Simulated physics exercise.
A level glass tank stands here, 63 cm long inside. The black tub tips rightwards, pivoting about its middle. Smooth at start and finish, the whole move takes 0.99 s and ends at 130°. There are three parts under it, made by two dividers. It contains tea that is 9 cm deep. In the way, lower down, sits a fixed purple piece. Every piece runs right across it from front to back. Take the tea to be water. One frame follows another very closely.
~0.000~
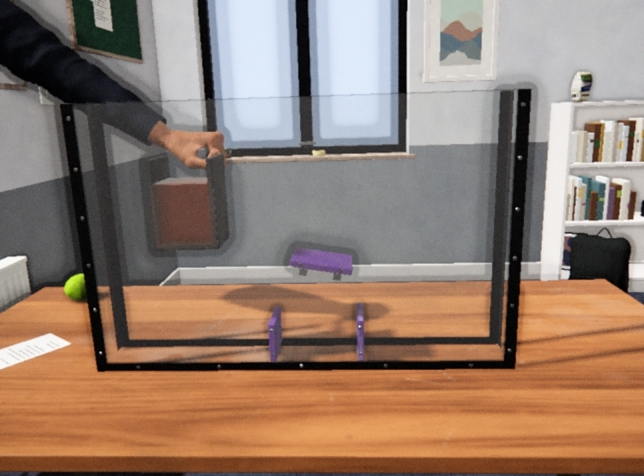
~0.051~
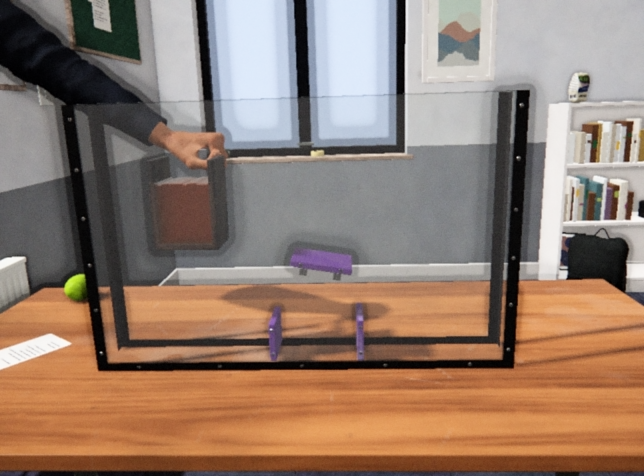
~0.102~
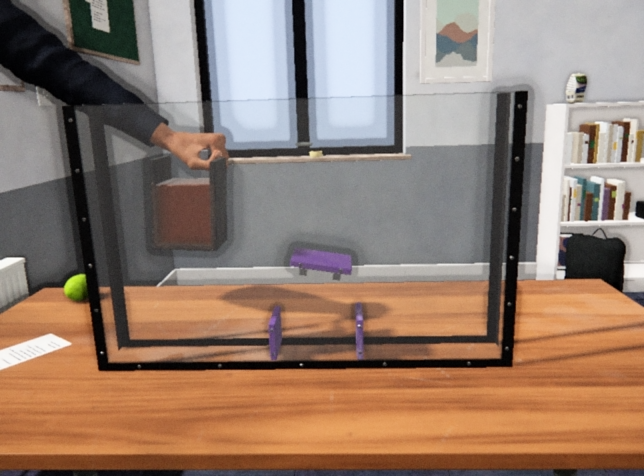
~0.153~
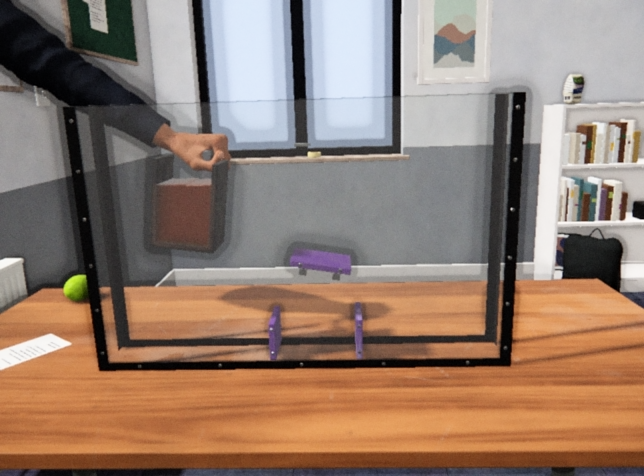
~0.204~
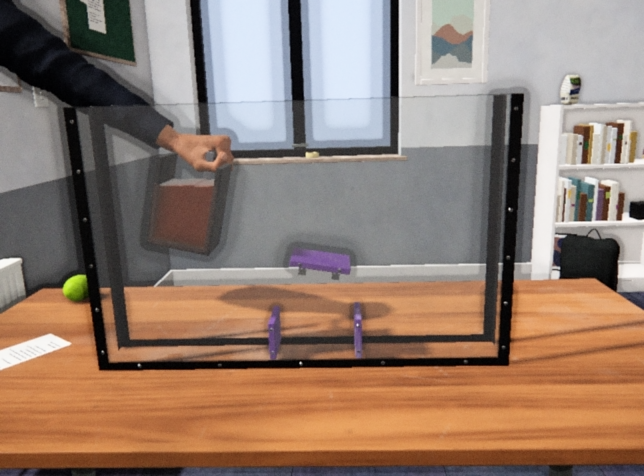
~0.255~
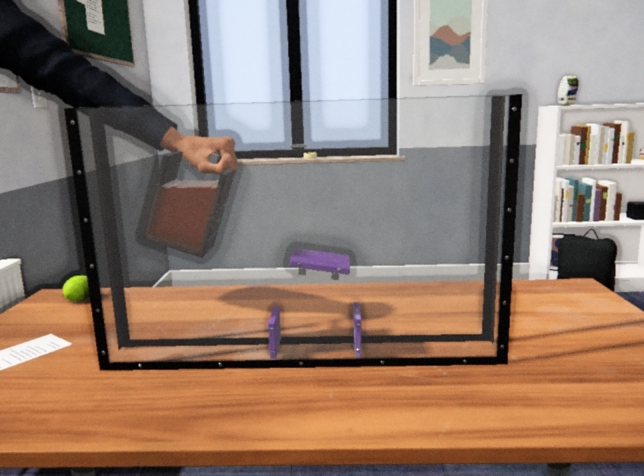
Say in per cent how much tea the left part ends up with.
Around 45 per cent of the tea.
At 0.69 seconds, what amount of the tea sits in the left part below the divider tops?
Near 0 in a hundred.
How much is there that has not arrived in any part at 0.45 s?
Close to 100 in a hundred.
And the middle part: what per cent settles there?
Settled share: Around 46 per cent.
After 0.45 s 100 per cent has yet to come down; below, left 0, middle 0, right 0.
After 0.69 s 91 per cent has yet to come down; below, left 0, middle 8, right 0.
After 1.01 s 29 per cent has yet to come down; below, left 32, middle 39, right 0.
In the end the left part holds 45, the middle 46 and the right 10 per cent.
